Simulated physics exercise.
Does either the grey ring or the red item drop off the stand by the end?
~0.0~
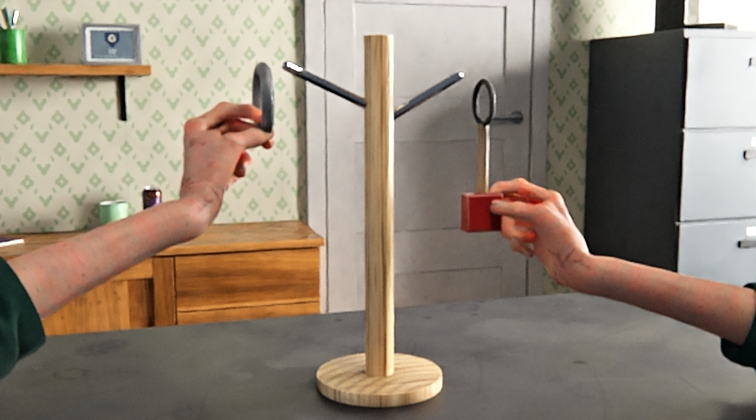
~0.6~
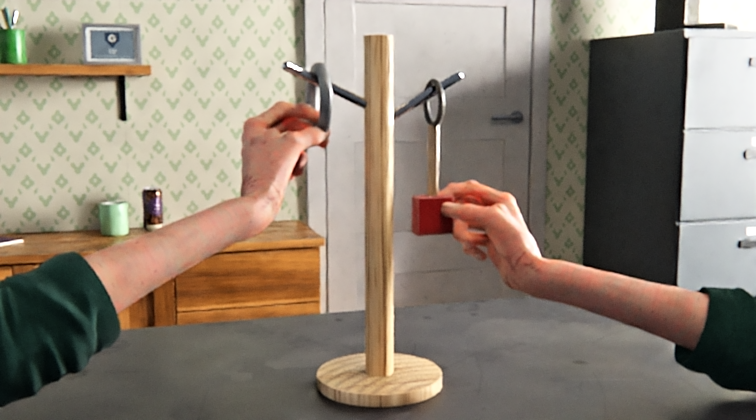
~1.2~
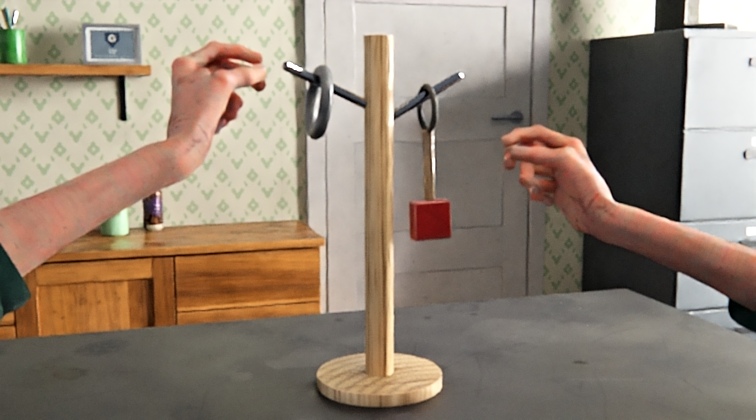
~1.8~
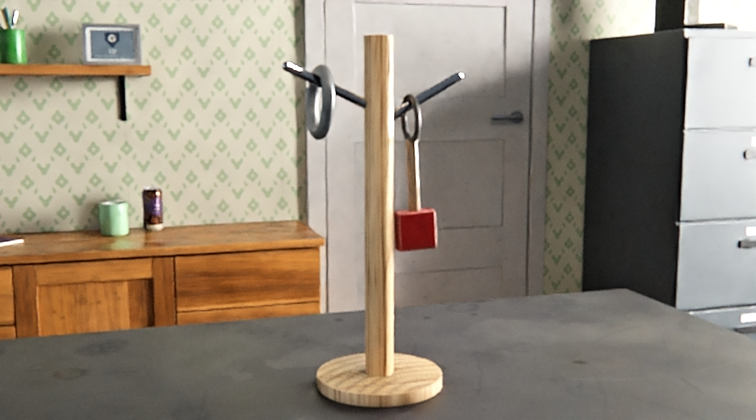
No, both stay on the stand. The grey ring hangs on the left arm and the red item hangs by its ring on the right arm, close to the post.
